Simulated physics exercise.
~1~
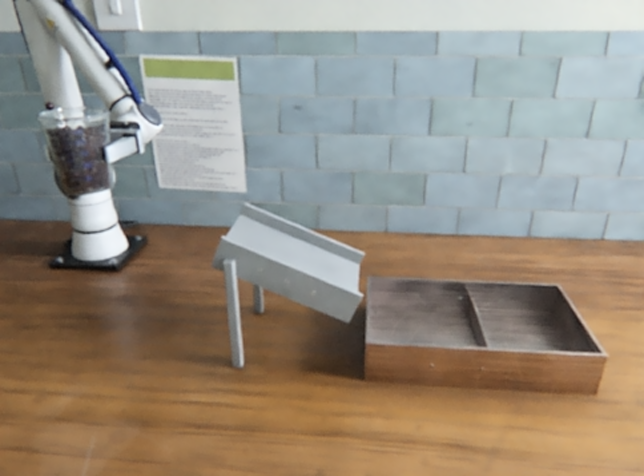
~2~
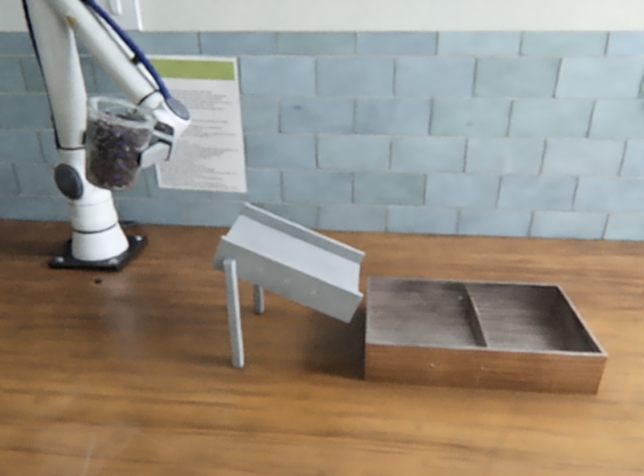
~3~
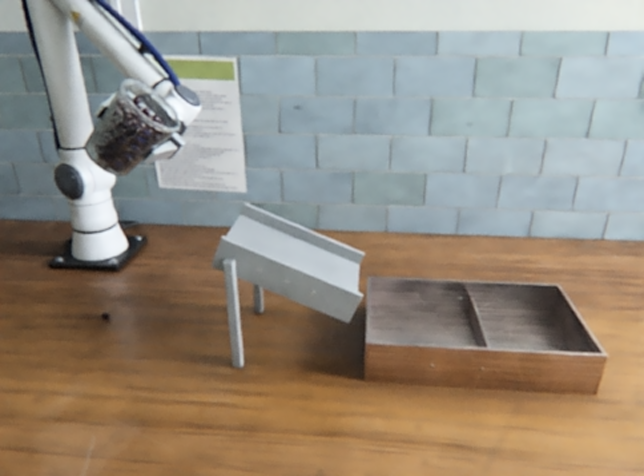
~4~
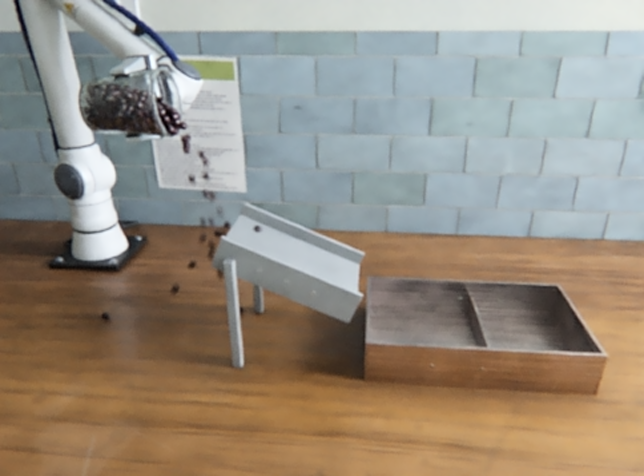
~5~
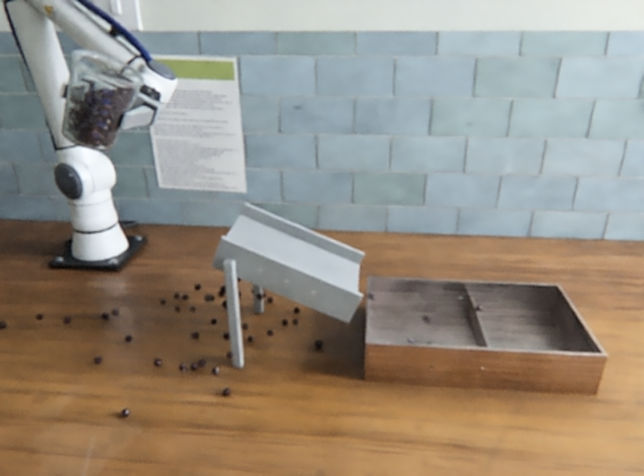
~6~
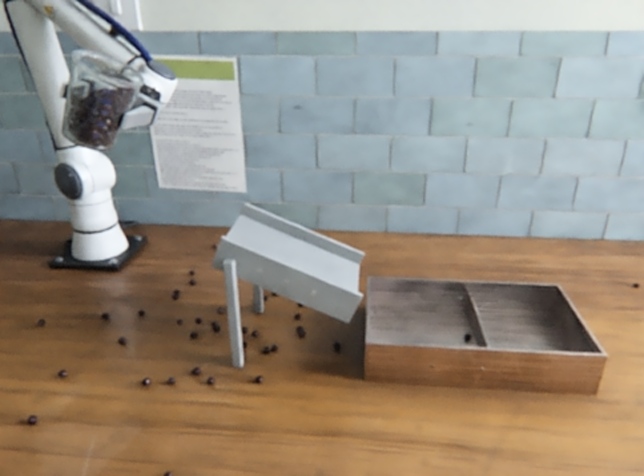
A robot arm tips a clear tumbler, scattering dark beads mostly across the wooden table.
